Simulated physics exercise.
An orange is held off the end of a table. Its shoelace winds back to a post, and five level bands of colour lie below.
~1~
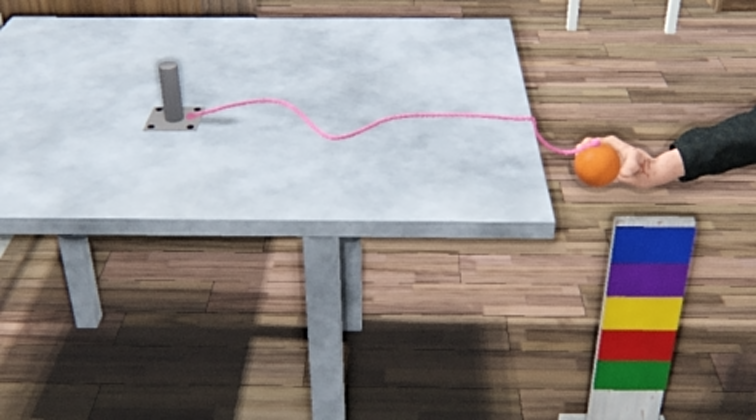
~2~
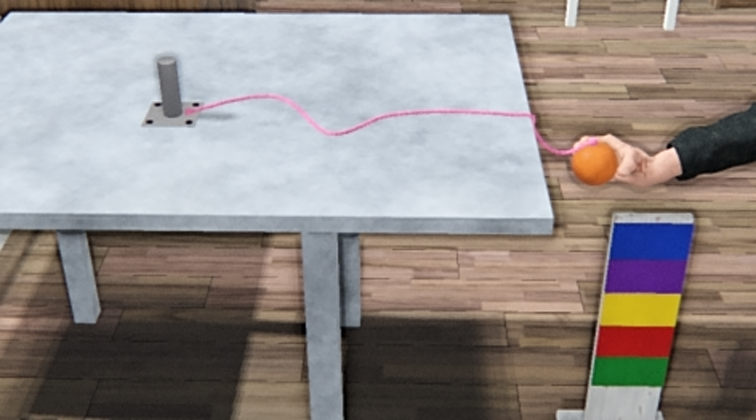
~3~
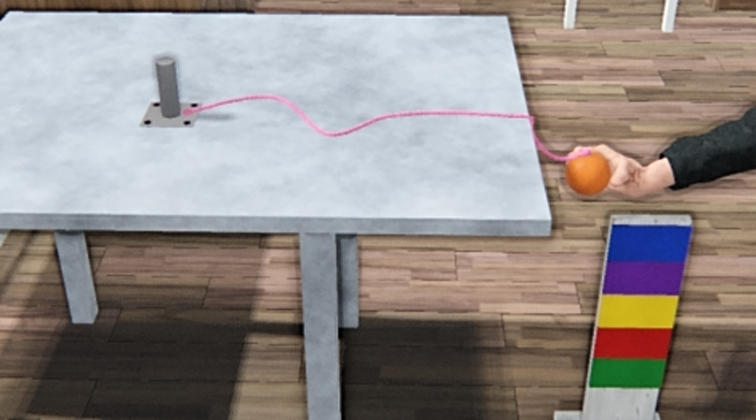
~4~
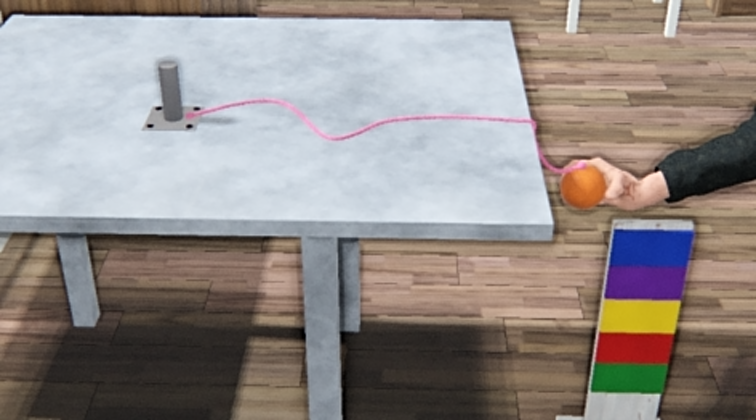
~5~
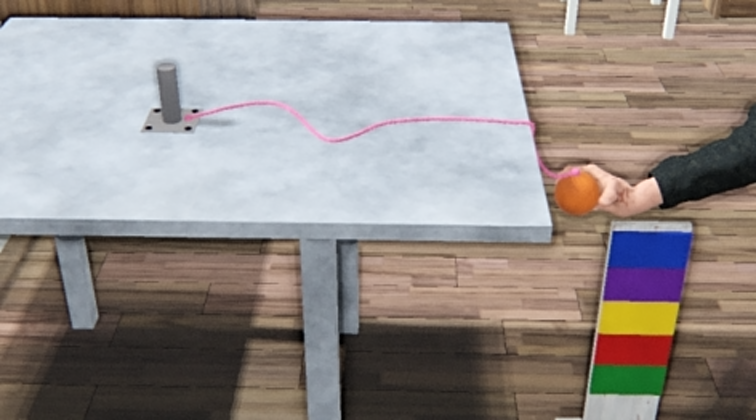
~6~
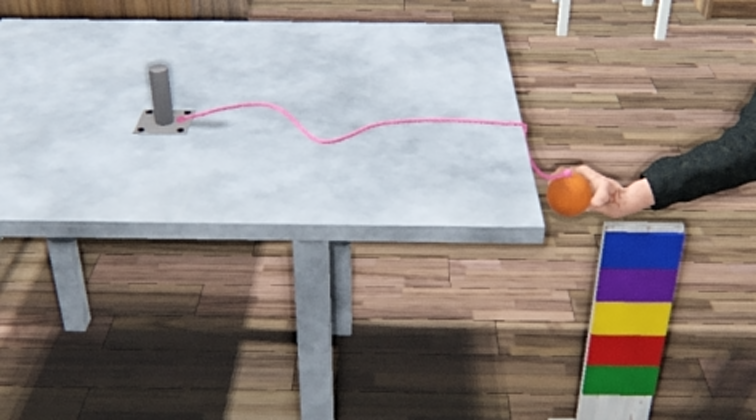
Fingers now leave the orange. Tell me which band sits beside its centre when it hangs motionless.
The purple one sits beside it.
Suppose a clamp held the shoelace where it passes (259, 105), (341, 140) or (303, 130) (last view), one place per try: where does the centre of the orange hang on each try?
(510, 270), (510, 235), (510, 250).
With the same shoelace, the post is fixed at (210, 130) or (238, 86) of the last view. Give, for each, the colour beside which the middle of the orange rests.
Yellow; yellow.
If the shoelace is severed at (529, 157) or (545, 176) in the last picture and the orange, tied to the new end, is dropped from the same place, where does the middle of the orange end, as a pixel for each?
First try near (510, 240), second near (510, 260).
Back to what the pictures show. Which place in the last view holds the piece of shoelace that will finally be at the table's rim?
It's the one at (456, 121).
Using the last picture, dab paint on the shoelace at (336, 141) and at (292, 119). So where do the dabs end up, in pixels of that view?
(391, 123) for the first, (317, 123) for the second.
Early on, orange near (486, 281); level with purple.
Midway, orange near (529, 277); level with purple.
Finally, orange near (514, 278); level with purple. Its centre hangs level with the purple band.
